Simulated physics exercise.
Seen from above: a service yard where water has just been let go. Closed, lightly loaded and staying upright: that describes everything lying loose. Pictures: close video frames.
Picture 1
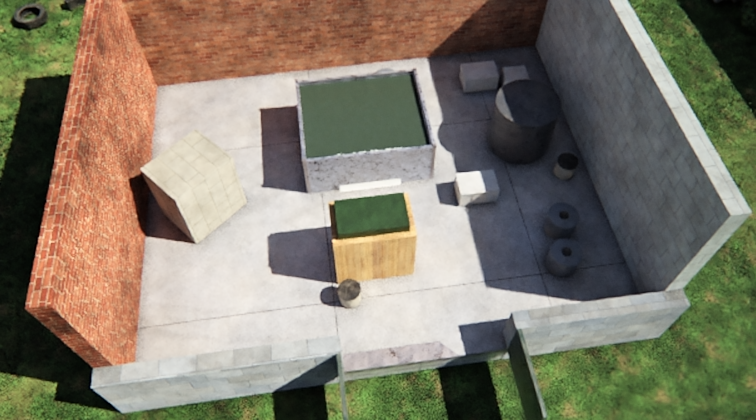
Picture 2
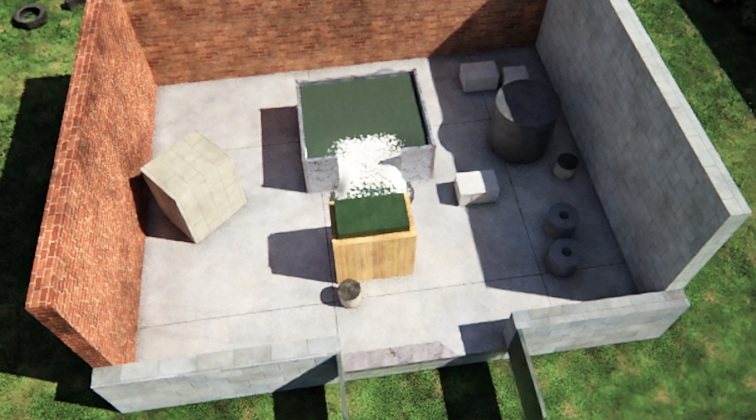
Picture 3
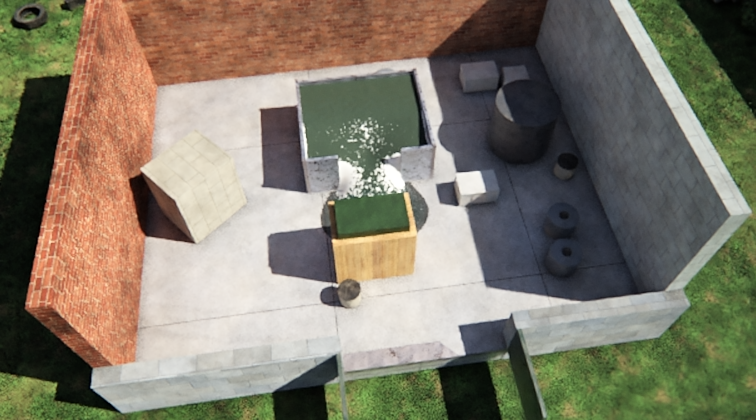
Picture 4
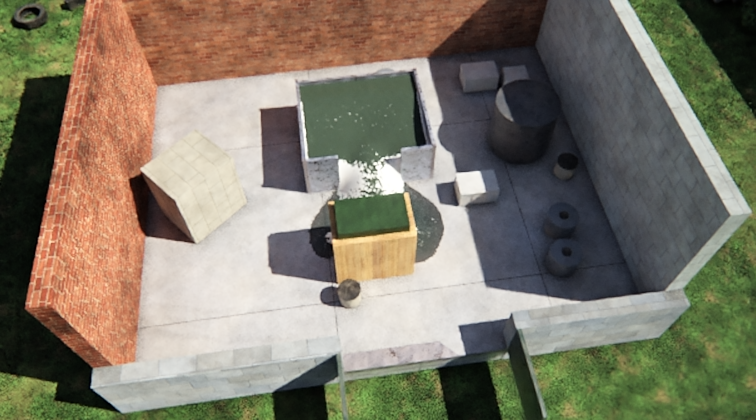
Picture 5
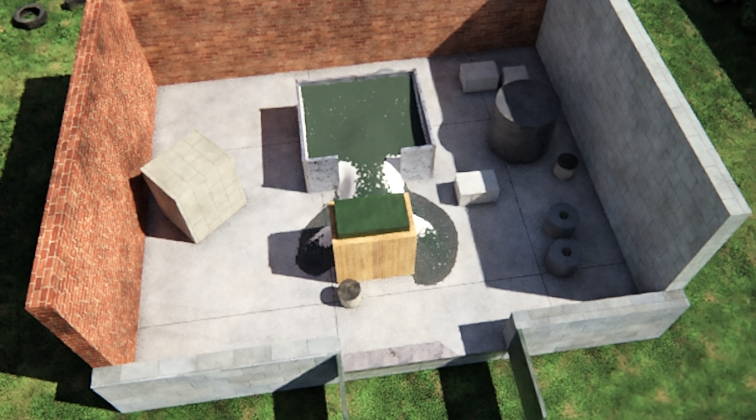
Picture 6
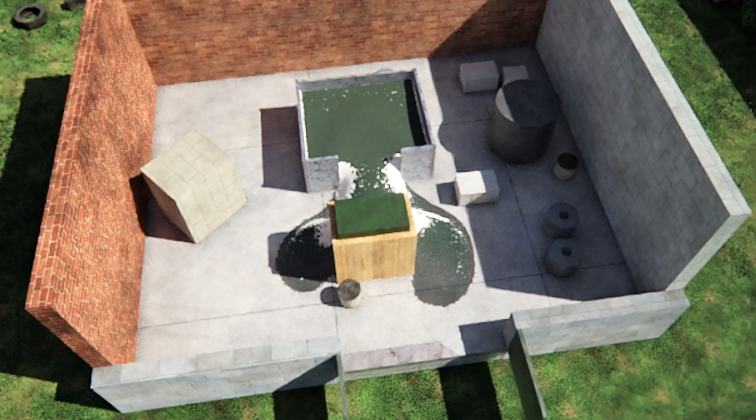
In a walled service yard seen from above, a stone-sided tank of dark green water stands behind a wooden box. White, foaming water bursts through the tank's near side, then spreads around both sides of the box in widening dark pools, while the loose objects stay where they are.
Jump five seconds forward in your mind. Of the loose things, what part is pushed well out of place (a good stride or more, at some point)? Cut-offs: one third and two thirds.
Looks to me like between one and two in three get shifted a long way.
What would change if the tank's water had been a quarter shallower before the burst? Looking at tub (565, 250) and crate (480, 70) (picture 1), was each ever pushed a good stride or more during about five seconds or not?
Here's the rundown: Made it that far, then came up short.
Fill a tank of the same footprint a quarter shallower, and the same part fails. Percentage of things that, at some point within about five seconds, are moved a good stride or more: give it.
Share moved: 40 in a hundred.
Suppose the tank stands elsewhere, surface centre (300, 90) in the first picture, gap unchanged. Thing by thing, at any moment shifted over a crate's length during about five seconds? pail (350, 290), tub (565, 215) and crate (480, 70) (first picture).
Object by object, in turn: Lingered near its place, travelled a good distance, lingered near its place.
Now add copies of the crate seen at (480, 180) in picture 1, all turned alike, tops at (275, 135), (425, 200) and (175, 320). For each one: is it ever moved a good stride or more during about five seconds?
First falls short; second driven off; third driven off.
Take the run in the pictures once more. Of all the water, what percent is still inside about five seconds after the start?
Close to 96 percent of it stays.
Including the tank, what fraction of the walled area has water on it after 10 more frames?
Something like 55 in a hundred.
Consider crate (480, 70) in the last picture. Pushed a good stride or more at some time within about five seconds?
Short answer: Shy of that.
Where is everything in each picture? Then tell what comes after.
In the first picture, a pail at (349, 289), on the bottom; a tub at (564, 215) rests on the ground; 0 of 8 have shifted.
In the second picture, a pail at (349, 289) rests on the ground; a tub at (564, 215), on the bottom; 0 of 8 have shifted.
In the third picture, a pail at (349, 289), on the bottom; a tub at (564, 215) rests on the ground; 0 of 8 have shifted.
In the fourth picture, a pail at (349, 289) rests on the ground; a tub at (564, 215) rests on the ground; 0 of 8 have shifted.
In the fifth picture, a pail at (349, 289), on the bottom; a tub at (564, 215) rests on the ground; 0 of 8 have shifted.
In the sixth picture, a pail at (349, 289) rests on the ground; a tub at (564, 215), on the bottom; 0 of 8 have shifted.
A moment on, 0 of 8 are well off their spots; 0 afloat.
Next, 3 of 8 are well off their spots; 2 afloat.
Later, 1 of 8 are well off their spots; 2 afloat.
In the end, 4 of 8 are well off their spots, and 4 have been at some point; 4 afloat.
